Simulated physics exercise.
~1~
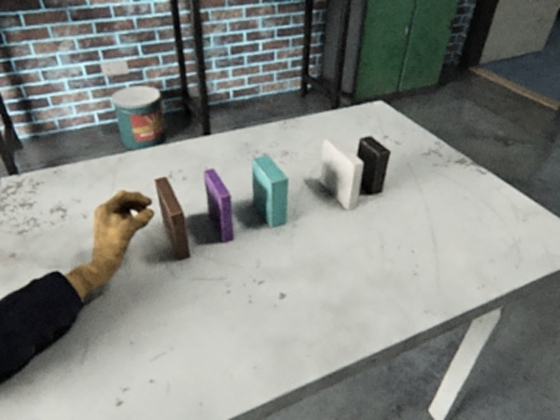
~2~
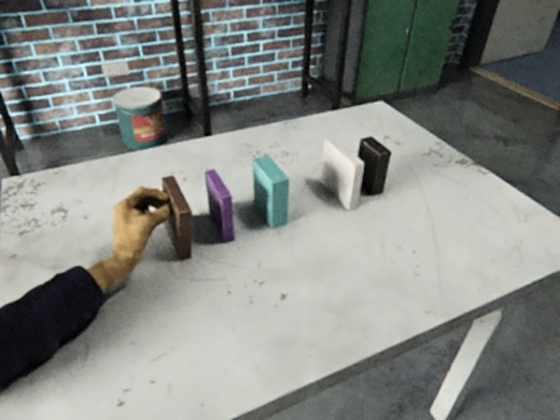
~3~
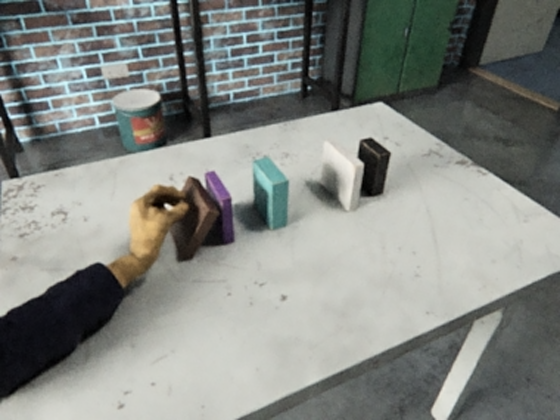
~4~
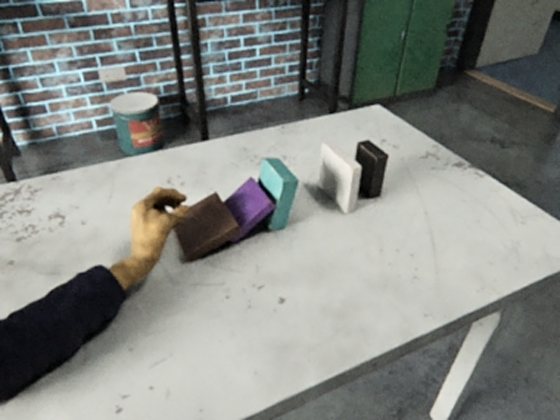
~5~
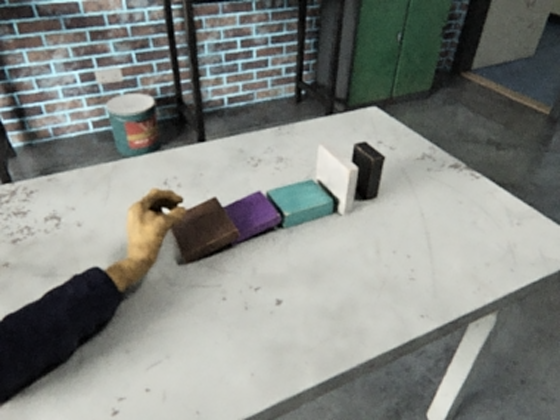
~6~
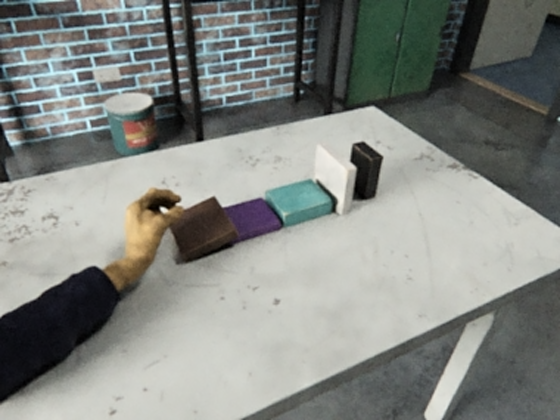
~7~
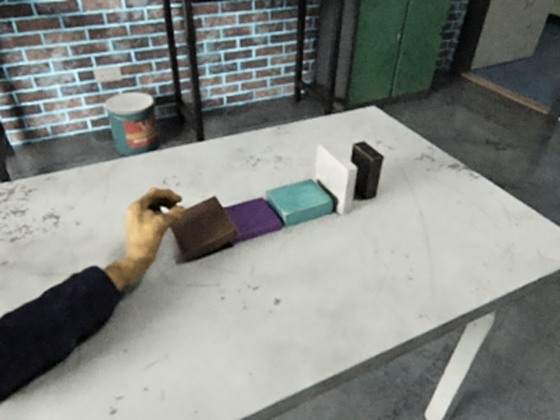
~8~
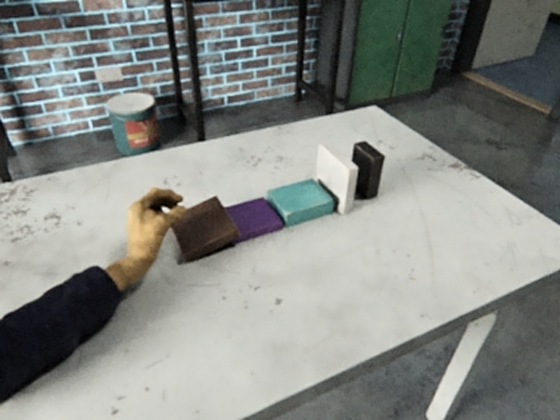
On a pale table, a hand tipping a brown block, toppling purple and turquoise ones while white and black stay standing.
